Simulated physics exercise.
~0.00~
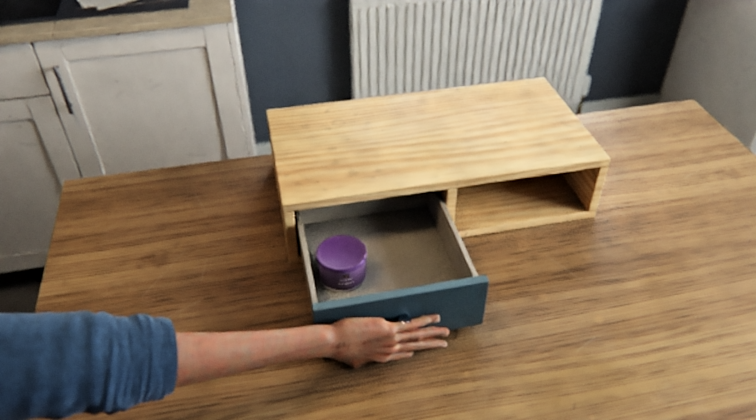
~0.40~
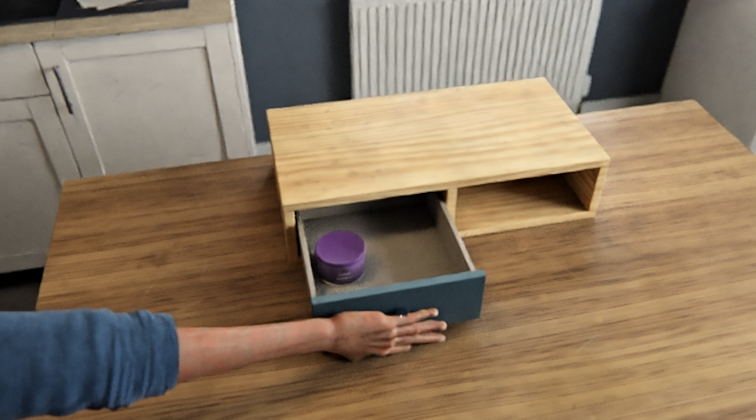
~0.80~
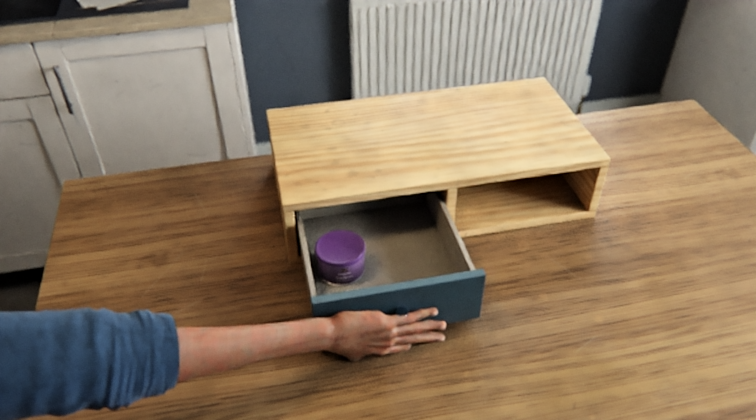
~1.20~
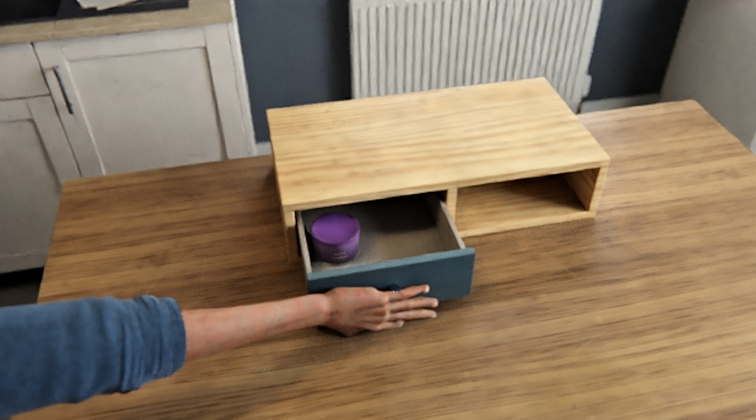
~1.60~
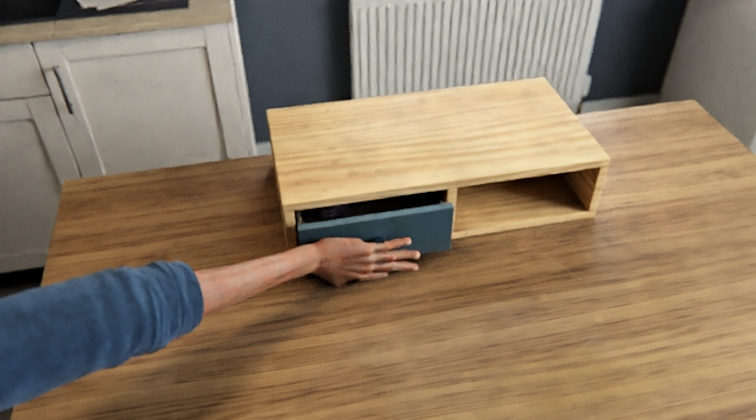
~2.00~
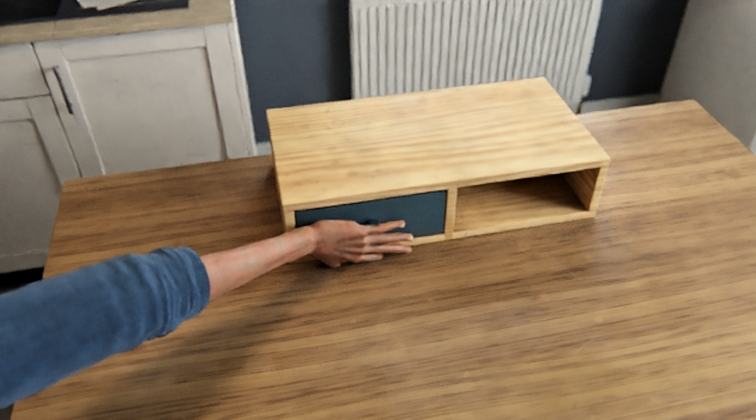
Blue-fronted drawer holding a purple tin sliding into a wooden chest on a table as a hand pushes it fully shut.
